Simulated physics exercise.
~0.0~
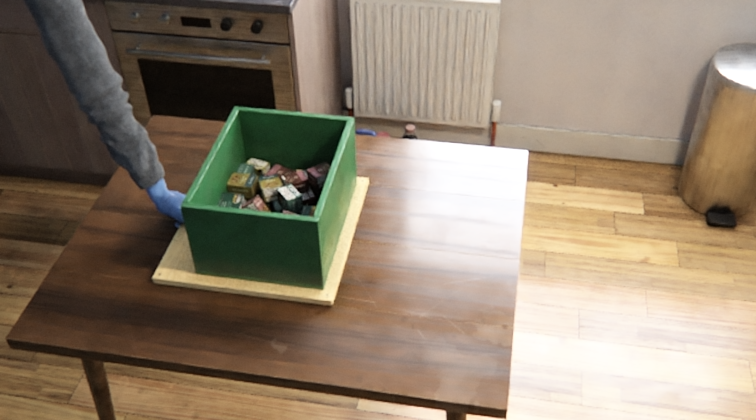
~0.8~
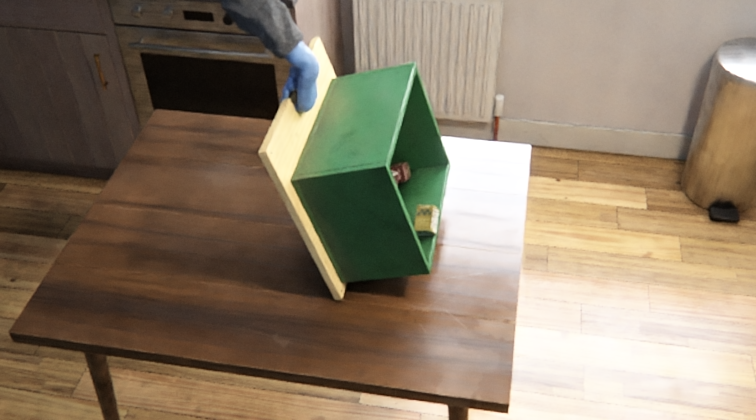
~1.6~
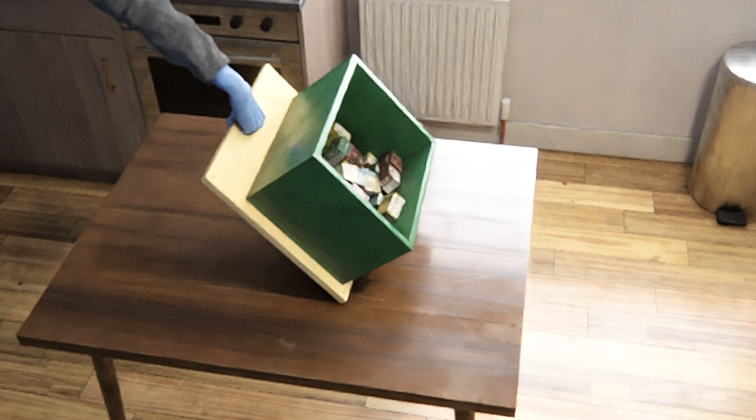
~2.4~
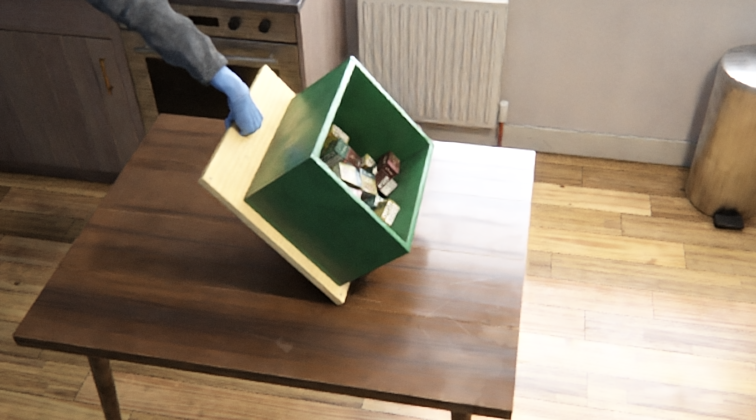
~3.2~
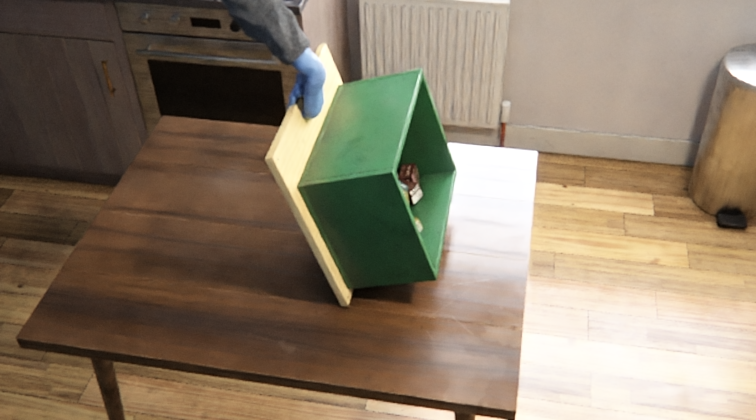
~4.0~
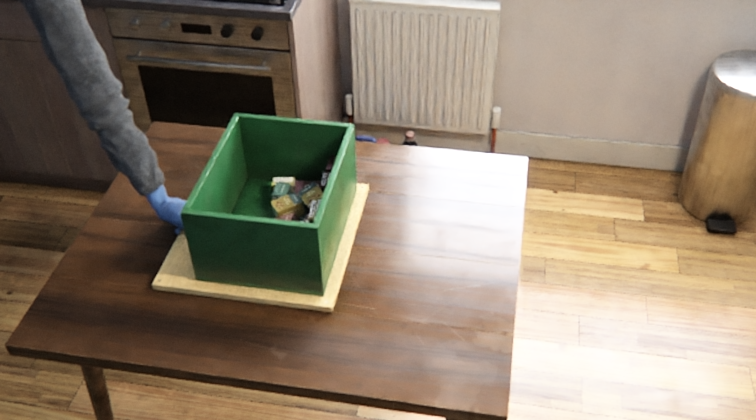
A deep green crate holding a jumble of small cartons sits on a pale board on a dark wooden table, seen from above in a kitchen with an oven and a white radiator behind and a metal bin at right. A blue-gloved hand in a grey sleeve, at the left, raises the board's left end until the crate tips steeply rightward. The hand lowers it partway, holds it there, then lifts it steeply again. Finally the board is laid flat, the cartons shifted towards the crate's right side, with none on the table.
